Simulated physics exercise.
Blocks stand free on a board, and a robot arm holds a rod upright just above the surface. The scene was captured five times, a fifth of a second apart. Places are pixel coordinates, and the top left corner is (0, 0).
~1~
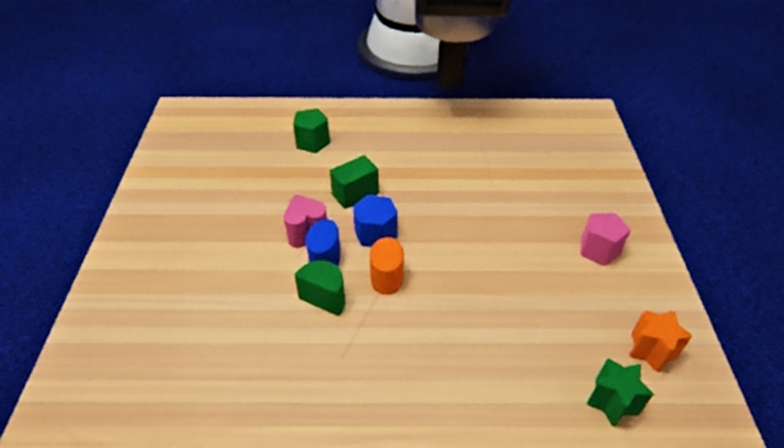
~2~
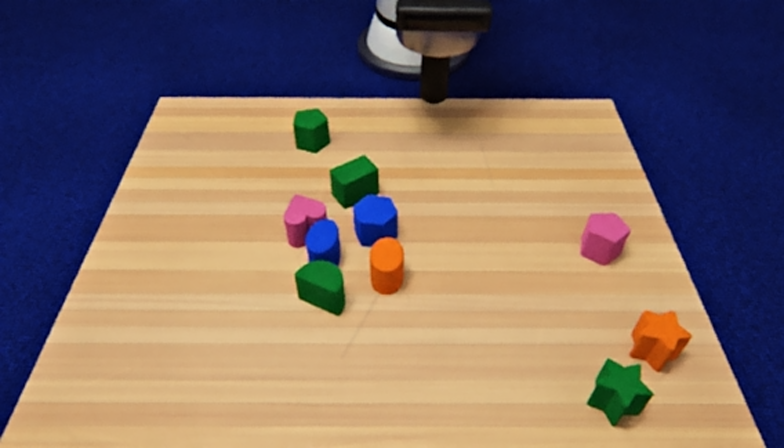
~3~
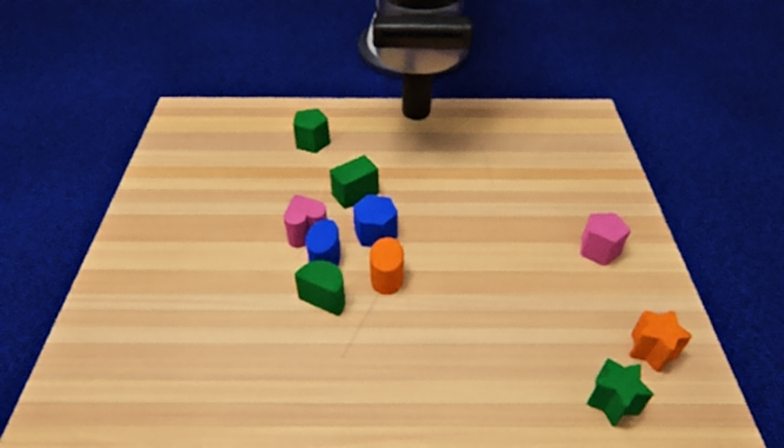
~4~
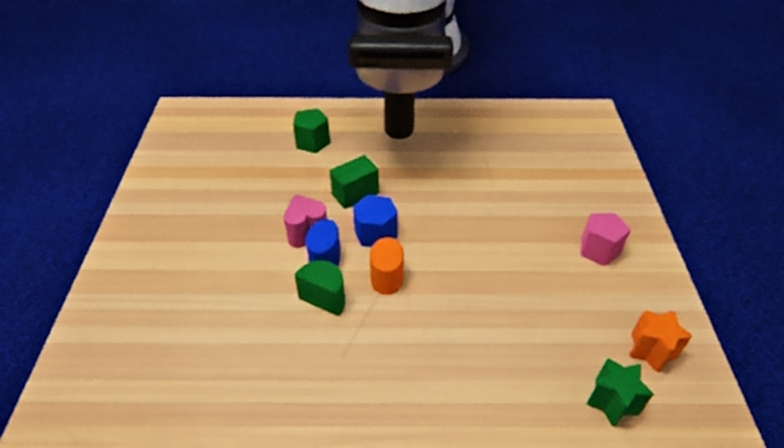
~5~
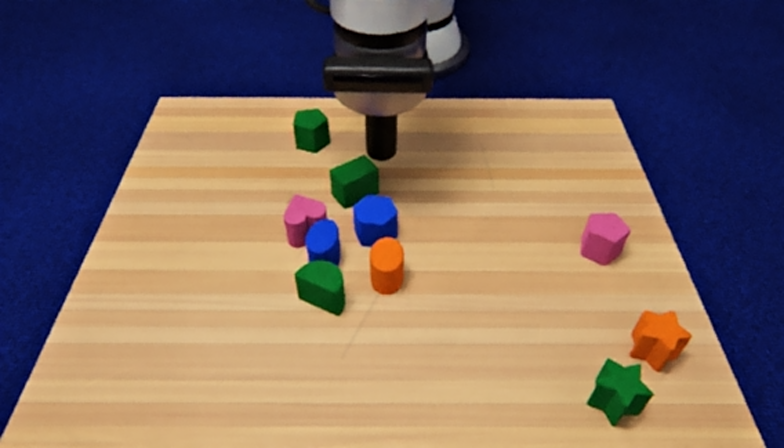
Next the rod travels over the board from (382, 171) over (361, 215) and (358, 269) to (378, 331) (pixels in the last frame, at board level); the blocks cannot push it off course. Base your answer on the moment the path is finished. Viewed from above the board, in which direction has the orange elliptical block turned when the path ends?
Viewed from the top, it goes clockwise.
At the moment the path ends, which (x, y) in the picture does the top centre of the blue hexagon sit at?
So, by the moment the path ends, you'll find the top centre of the blue hexagon at (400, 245).
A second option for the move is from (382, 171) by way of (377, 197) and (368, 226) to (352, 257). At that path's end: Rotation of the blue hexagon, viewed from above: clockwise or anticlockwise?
My answer: Anticlockwise.
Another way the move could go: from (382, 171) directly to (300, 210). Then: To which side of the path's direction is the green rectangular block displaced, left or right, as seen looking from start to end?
The left.
What follows on the original path. One third of the way, rod (360, 197); pink heart-shaped block (287, 219), turned 40° clockwise; green rectangular block (325, 205); blue hexagon (377, 216).
Two thirds of the way, rod (357, 252); pink heart-shaped block (273, 221), turned 60° clockwise; blue elliptical block (317, 243), turned 20° anticlockwise; green rectangular block (314, 214), turned 30° clockwise; blue hexagon (397, 242), turned 100° anticlockwise; orange elliptical block (409, 272), turned 70° clockwise.
At the end, rod (378, 314); pink heart-shaped block (273, 221), turned 60° clockwise; blue elliptical block (317, 243), turned 20° anticlockwise; green rectangular block (314, 214), turned 30° clockwise; blue hexagon (398, 243), turned 105° anticlockwise; orange elliptical block (412, 273), turned 75° clockwise.
